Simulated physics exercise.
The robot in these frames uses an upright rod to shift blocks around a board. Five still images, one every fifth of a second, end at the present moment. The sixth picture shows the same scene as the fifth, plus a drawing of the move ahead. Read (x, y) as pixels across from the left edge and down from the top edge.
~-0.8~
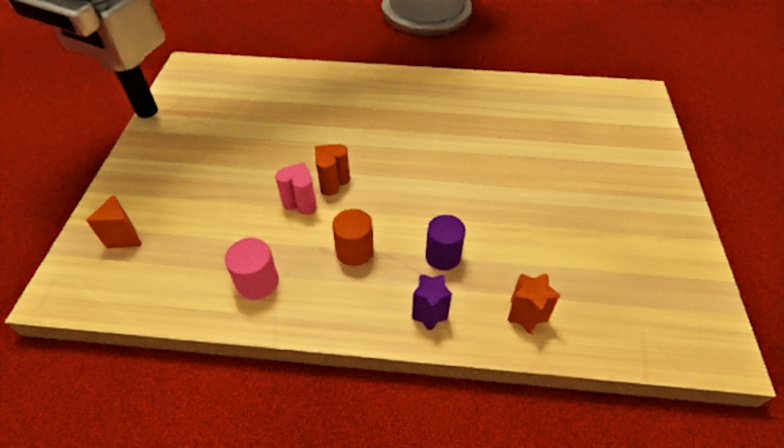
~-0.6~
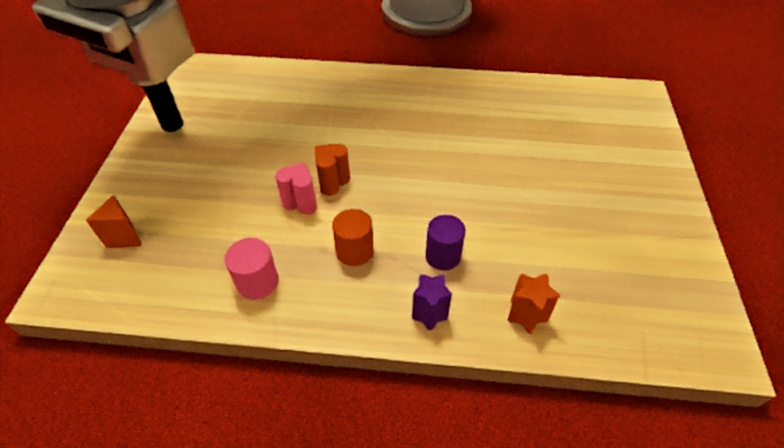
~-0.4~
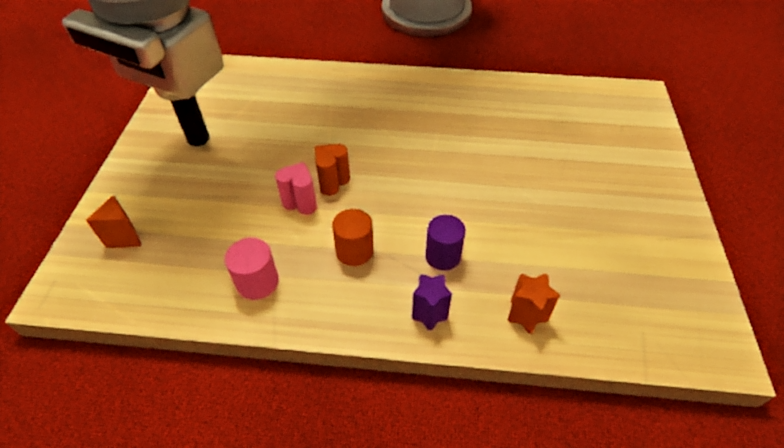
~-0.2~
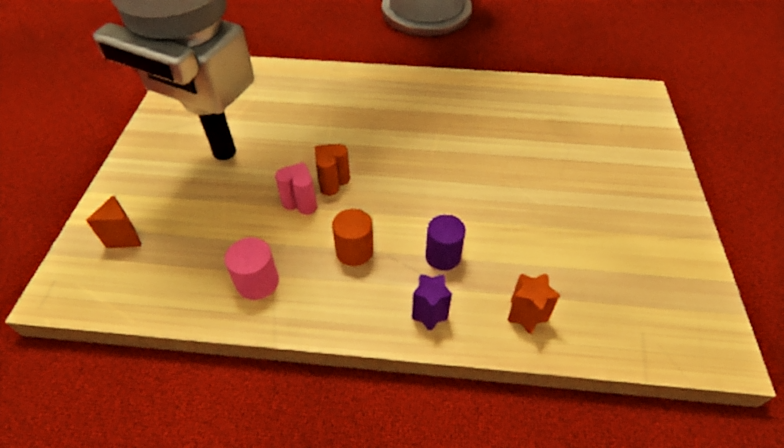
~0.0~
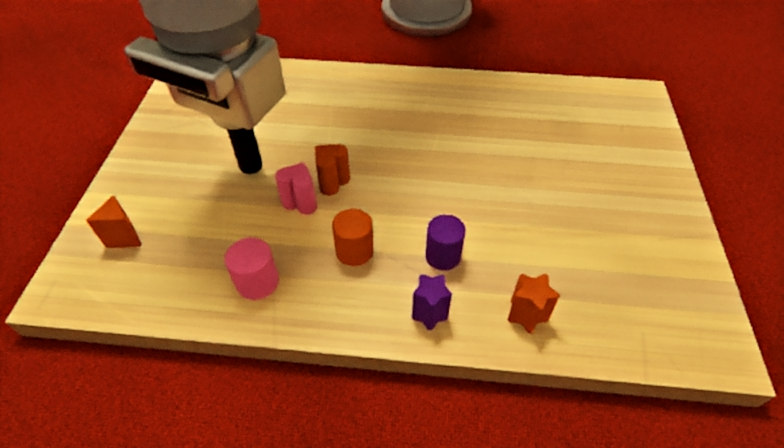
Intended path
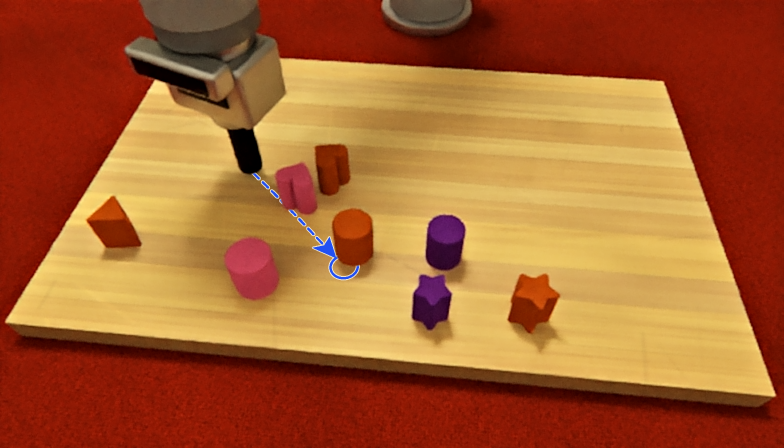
At first, a robot's black rod stands near the upper left corner of a wooden board scattered with pink, orange and purple blocks. The rod then moves steadily right and toward the viewer, getting closer to the pink heart, ending just to its upper left, while every block stays still.
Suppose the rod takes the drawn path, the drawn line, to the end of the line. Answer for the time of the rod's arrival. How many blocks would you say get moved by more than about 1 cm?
Going by the path, two of them shift by more than about 1 cm.
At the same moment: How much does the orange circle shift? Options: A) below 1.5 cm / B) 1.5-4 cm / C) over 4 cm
B.
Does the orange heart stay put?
I believe so.
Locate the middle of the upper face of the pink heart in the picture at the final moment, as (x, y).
For the centre of its top, I'd go with (328, 188).
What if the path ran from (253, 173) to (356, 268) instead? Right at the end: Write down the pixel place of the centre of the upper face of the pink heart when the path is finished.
Its top centre lands on (331, 188).
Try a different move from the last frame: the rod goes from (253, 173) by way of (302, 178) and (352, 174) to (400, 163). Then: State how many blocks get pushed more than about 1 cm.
Count: 1.
The line goes straight from (253, 173) to (344, 267).
The first path, step by step. One third of the way, rod (281, 195); pink heart (305, 178), turned 15° anticlockwise.
Two thirds of the way, rod (311, 226); pink heart (328, 188), turned 100° anticlockwise.
At the end, rod (343, 260); pink heart (328, 188), turned 105° anticlockwise; orange heart unmoved; orange circle (375, 231).
